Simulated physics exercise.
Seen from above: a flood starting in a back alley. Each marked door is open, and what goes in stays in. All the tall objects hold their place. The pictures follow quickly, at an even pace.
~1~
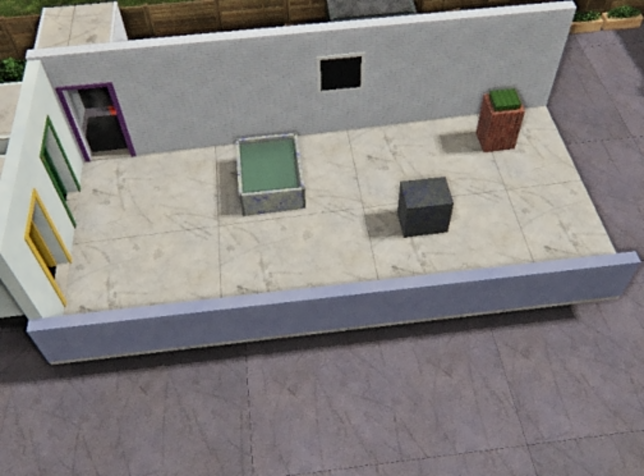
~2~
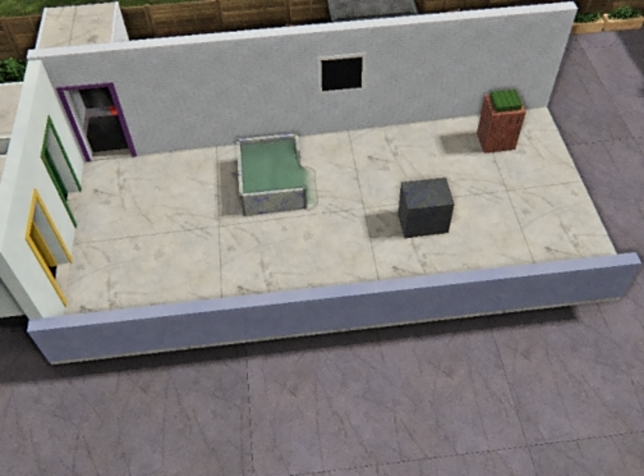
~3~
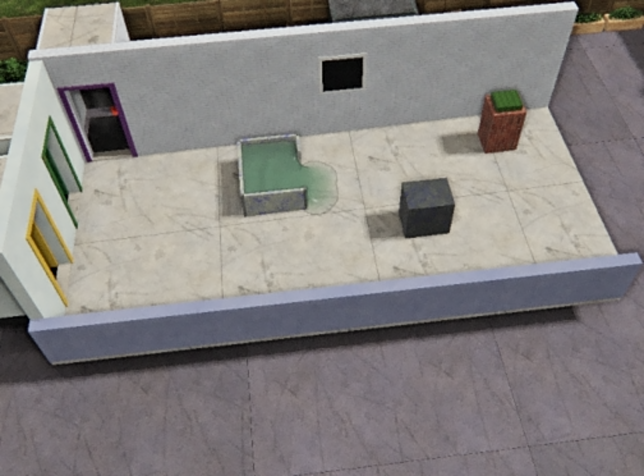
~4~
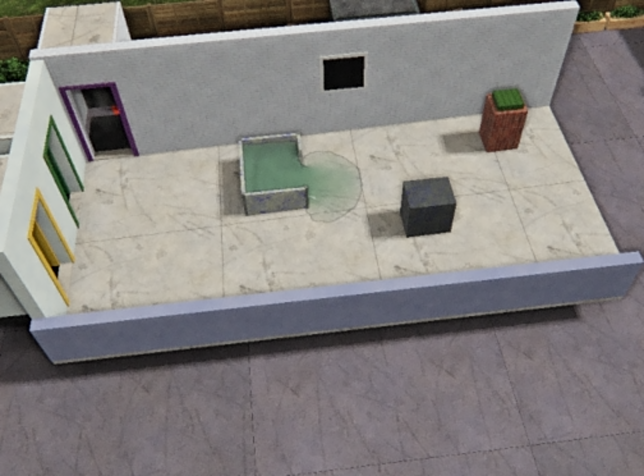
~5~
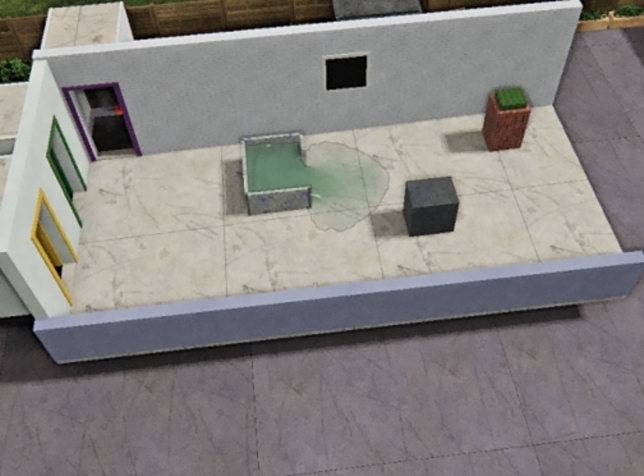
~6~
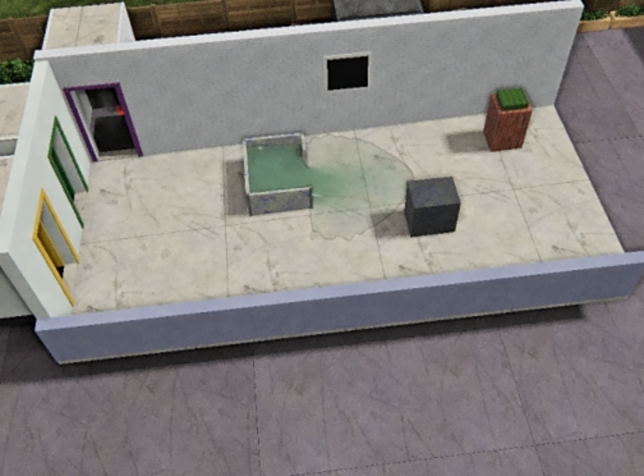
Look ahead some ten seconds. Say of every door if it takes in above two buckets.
One by one: The yellow door admits no more than that; the purple door admits no more than that; the green door admits no more than that.
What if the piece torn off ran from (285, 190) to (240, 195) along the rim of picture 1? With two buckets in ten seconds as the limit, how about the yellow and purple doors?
In short: Yellow lets more in, purple floods.
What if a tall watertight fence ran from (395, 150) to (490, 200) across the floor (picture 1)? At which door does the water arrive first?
The one in purple.
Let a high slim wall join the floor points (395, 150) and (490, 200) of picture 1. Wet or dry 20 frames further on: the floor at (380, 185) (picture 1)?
At that place: Flooded.
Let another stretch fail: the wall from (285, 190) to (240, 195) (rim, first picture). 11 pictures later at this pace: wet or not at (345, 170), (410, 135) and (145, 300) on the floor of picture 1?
One after the other: Free of water, free of water, awash.
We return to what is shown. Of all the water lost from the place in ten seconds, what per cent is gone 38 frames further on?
Near 90 in a hundred.
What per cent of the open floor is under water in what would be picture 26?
I make it 40 per cent.
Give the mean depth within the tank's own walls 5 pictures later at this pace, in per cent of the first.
Near 52 in a hundred.
A moment on, water covers 20 % of the floor; the yellow door not reached, the purple door not reached, the green door not reached.
Next, water covers 30 % of the floor; the yellow door not reached, the purple door not reached, the green door not reached.
Then, water covers 40 % of the floor; the yellow door not reached, the purple door not reached, the green door not reached.
Later, water covers 55 % of the floor; the yellow door not reached, the purple door not reached, the green door not reached.
In the end, water covers 50 % of the floor; the yellow door wet at the sill, nothing in, the purple door wet at the sill, nothing in, the green door not reached.
